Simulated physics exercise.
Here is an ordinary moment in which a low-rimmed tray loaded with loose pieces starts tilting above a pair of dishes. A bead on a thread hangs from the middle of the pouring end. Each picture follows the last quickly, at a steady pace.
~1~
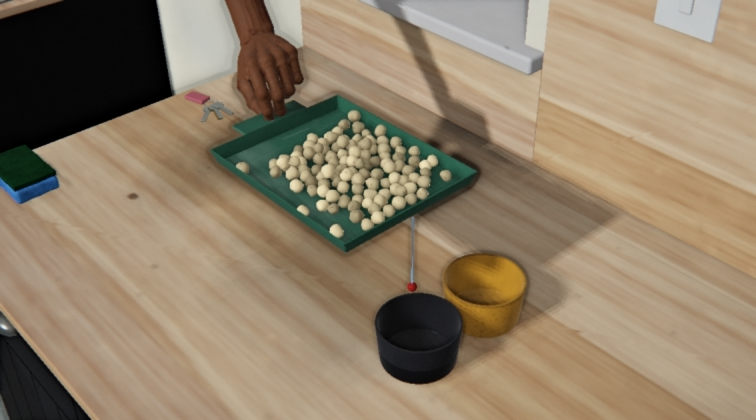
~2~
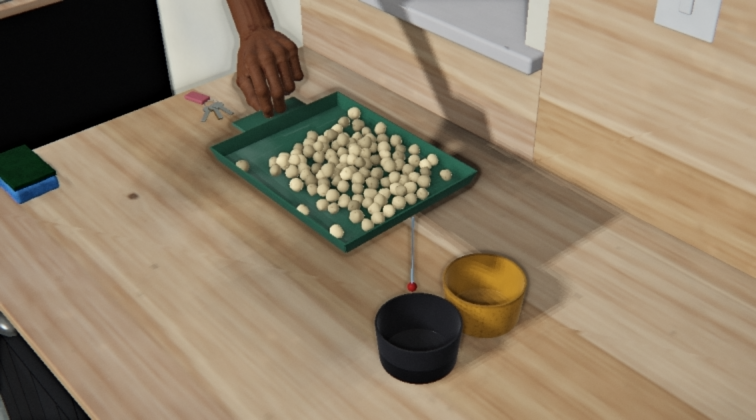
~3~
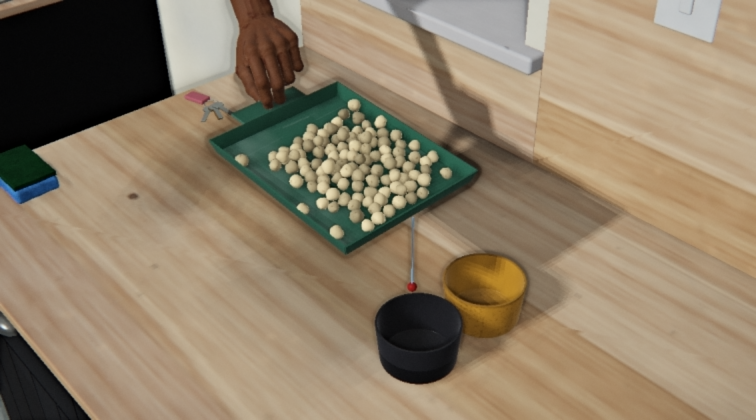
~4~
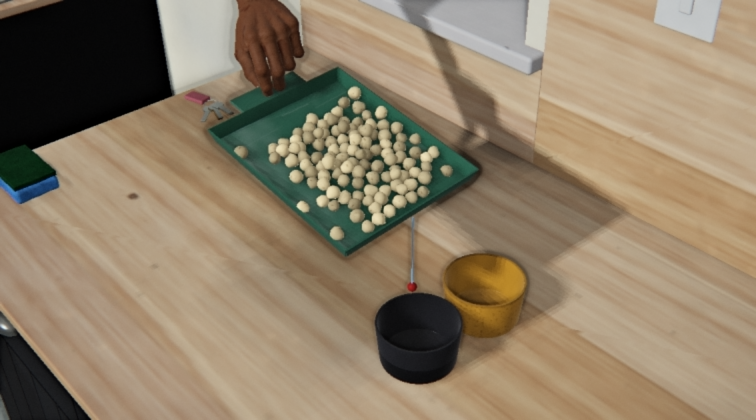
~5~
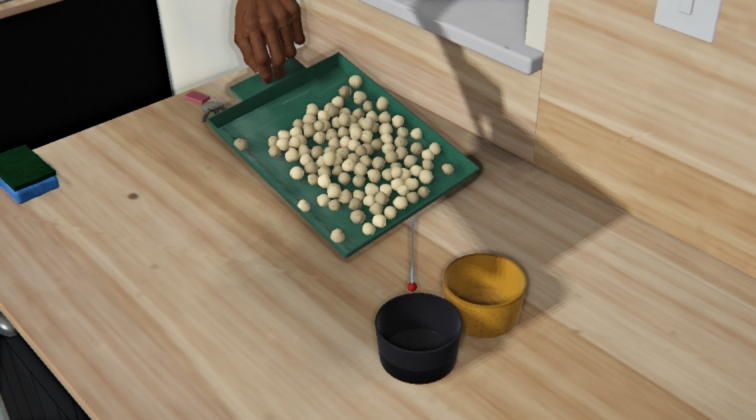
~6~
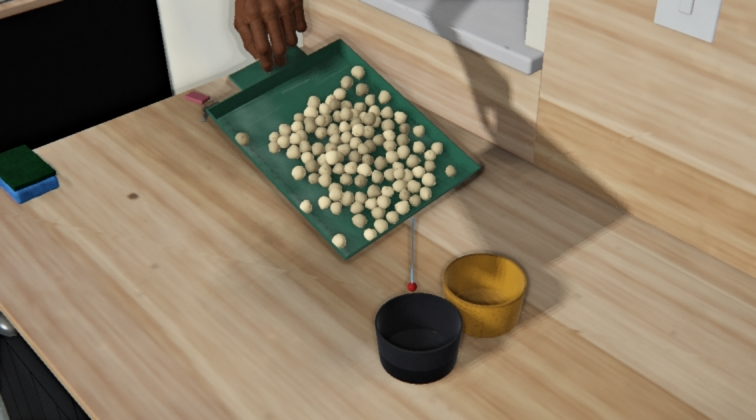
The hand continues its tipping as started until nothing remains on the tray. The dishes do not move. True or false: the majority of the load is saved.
False.
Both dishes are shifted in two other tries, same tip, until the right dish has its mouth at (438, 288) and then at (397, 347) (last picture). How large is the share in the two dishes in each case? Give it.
Approximately 60 percent, followed by approximately 70 percent.
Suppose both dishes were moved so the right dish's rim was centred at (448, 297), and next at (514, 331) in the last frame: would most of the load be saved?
For the earlier try a larger portion is kept, for the later one a smaller portion.
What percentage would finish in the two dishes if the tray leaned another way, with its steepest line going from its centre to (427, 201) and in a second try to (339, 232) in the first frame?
In turn some 80 and 20 per cent.
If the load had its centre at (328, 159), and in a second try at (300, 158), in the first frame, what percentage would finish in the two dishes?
You'd get near 30 percent first and near 30 percent after that.
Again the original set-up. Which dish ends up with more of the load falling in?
The left-positioned one, it's fuller.
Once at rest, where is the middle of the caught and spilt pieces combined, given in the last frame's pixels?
Somewhere around (392, 377) in the final view.
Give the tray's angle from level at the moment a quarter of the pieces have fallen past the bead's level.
The angle is around 80°.
Soon, tray tipped steeply; most on the tray; a stray few in the left dish; a stray few outside both; a small part in the air.
A while on, tray tipped past a quarter turn; a stray few on the tray; about a quarter in the left dish; about half outside both; a small part in the air.
Towards the end, tray tipped past a quarter turn; about a third in the left dish; about two thirds outside both.
Finally, tray tipped past a quarter turn; about a third in the left dish; none in the right dish; about two thirds outside both.
